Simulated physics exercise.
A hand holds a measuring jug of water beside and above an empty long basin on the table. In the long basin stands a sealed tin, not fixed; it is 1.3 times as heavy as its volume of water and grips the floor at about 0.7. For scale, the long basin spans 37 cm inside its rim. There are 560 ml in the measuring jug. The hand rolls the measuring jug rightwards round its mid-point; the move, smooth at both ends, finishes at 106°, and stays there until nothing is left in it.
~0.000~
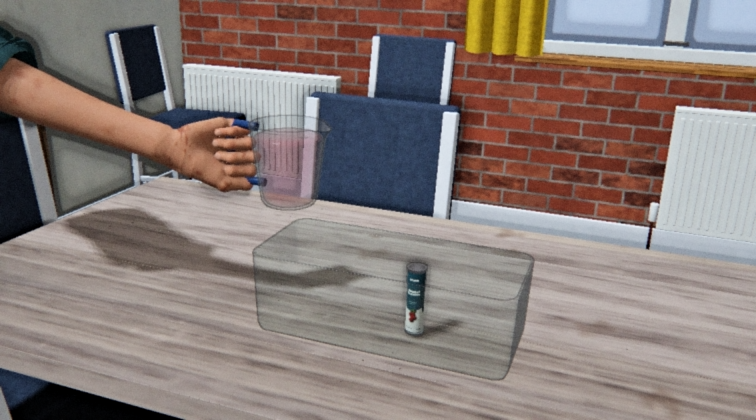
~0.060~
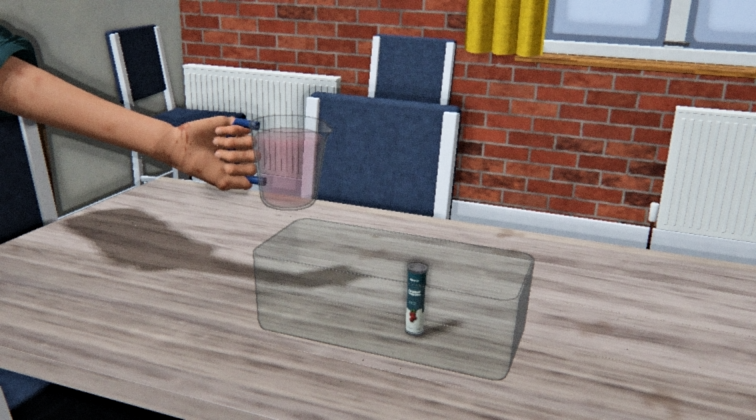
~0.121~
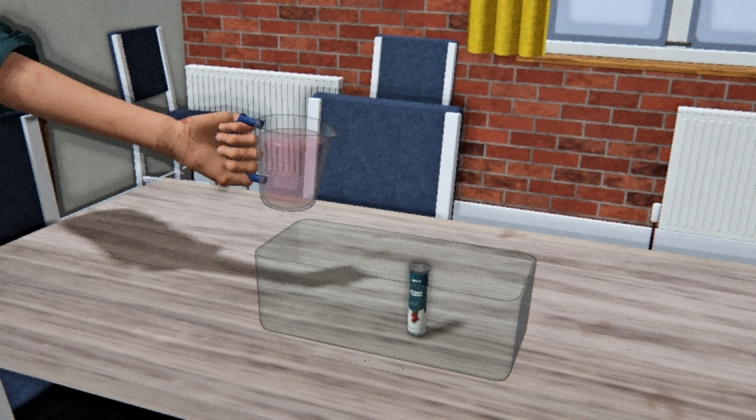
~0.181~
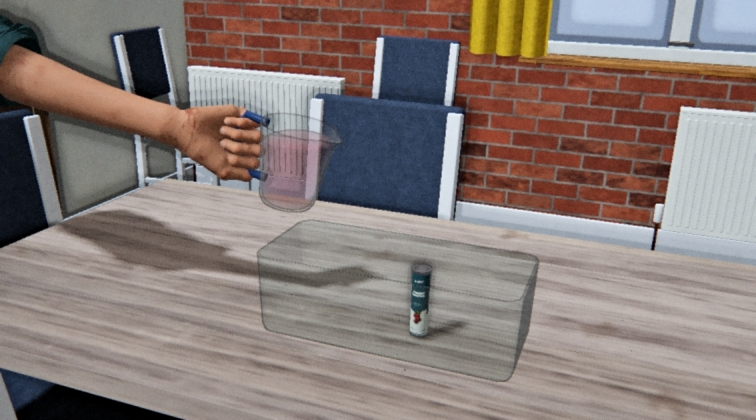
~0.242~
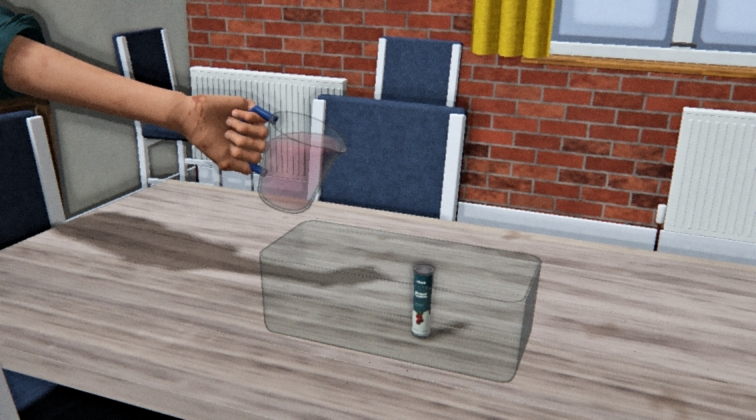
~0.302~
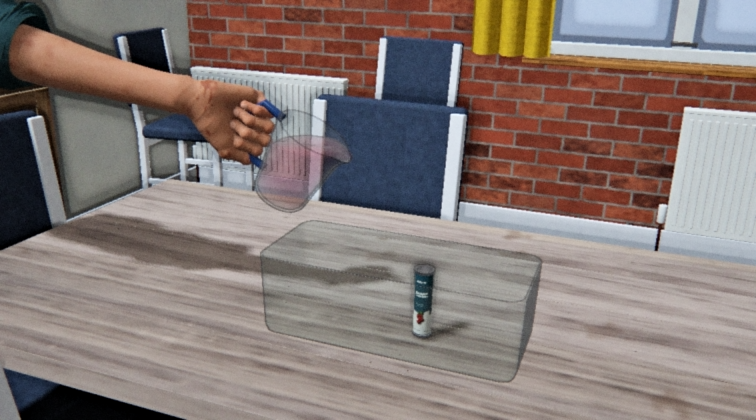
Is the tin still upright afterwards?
It remains upright.
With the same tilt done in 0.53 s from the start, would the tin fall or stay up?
Then it remains upright.
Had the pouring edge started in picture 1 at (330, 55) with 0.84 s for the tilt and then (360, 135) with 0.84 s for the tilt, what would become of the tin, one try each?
First it topples; then it topples.
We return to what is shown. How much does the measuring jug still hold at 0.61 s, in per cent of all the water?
About 56 per cent.
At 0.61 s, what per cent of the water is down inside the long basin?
Near 24 in a hundred.
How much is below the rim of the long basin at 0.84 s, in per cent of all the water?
About 82 per cent.
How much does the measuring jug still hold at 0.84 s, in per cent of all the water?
Near 10 in a hundred.
By 0.61 s the tilt is 88° and 55 per cent is still to pour; the tin stands where it began.
By 0.84 s the tilt is 106° and 9 per cent is still to pour; the tin stands where it began.
By 1.08 s the tilt is 106° and 0 per cent is still to pour; the tin stands where it began.
By 1.34 s the tilt is 106° and 0 per cent is still to pour; the tin stands where it began.
At rest the tin stands where it began.
